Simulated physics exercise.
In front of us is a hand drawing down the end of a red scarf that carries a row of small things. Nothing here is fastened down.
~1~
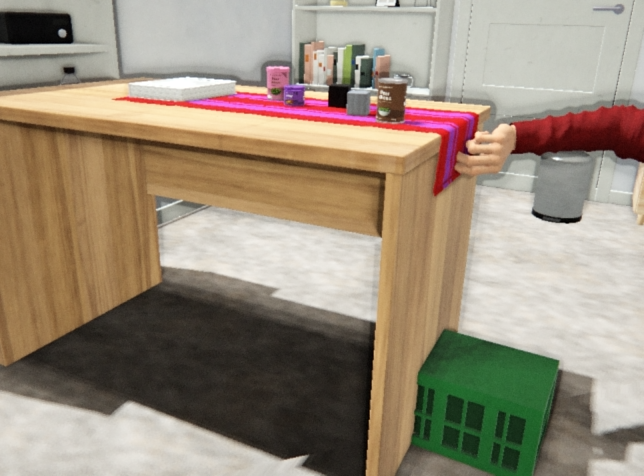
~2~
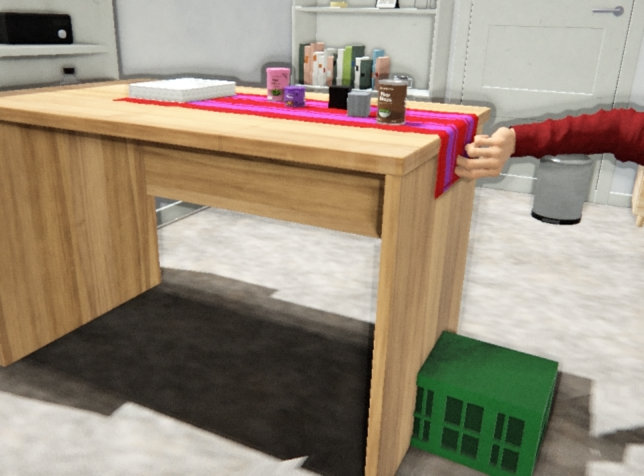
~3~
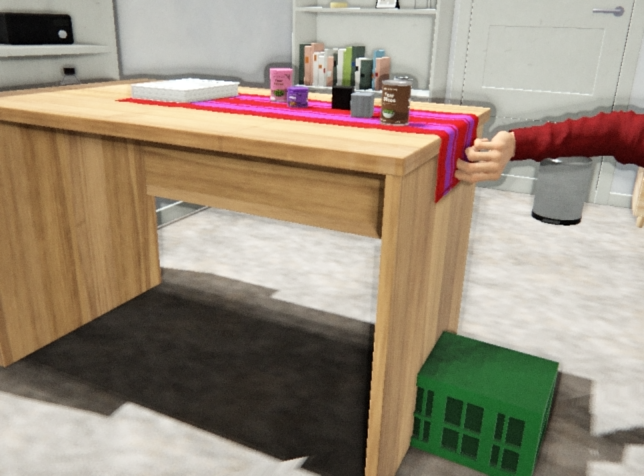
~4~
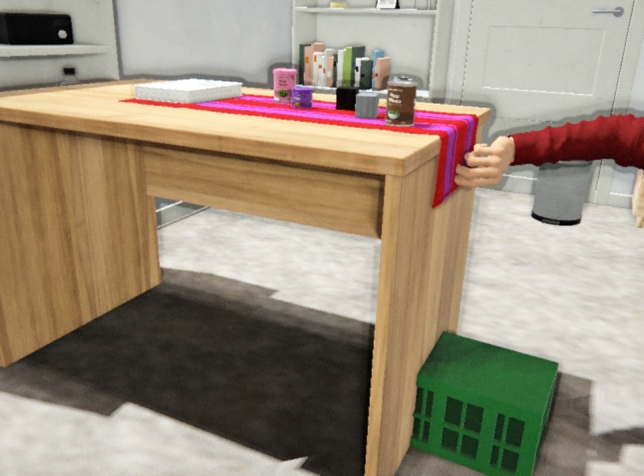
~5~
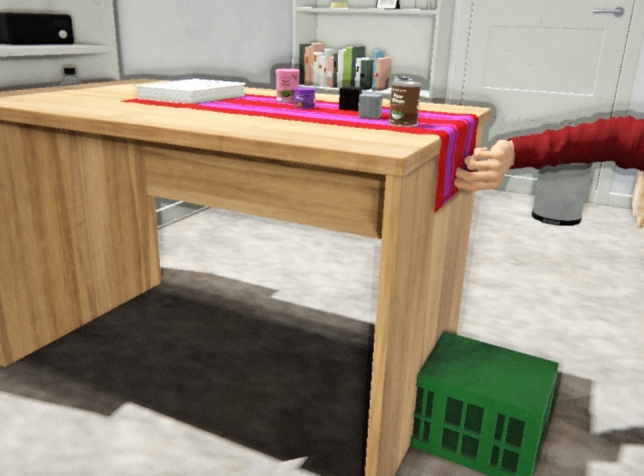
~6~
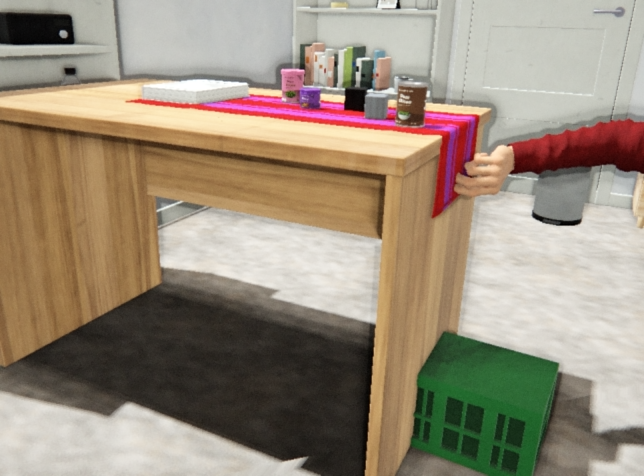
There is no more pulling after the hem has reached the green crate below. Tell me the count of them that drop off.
The count is four.
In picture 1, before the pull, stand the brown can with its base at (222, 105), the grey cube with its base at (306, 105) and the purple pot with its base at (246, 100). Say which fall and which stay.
Brown can: Still up. Grey cube: Off. Purple pot: Still up.
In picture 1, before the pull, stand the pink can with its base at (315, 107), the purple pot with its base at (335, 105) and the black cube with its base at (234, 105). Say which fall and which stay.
My call: The pink can takes a tumble; the purple pot takes a tumble; the black cube hangs on.
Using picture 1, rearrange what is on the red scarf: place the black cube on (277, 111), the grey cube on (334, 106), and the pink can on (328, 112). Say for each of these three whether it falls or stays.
Black cube dropped, grey cube dropped, pink can dropped.
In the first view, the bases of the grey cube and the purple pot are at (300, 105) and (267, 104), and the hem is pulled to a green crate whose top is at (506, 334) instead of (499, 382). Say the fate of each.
Observed: Grey cube remains seated; purple pot remains seated.
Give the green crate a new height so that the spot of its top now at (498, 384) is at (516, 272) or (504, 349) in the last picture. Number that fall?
The count comes out 1 and 3.
A little later, hem near (447, 293); brown can and grey cube gone.
Next, hem near (444, 341); brown can, grey cube and black cube gone.
When it is over, hem on the crate; brown can, grey cube, black cube and purple pot gone. It carries off four.
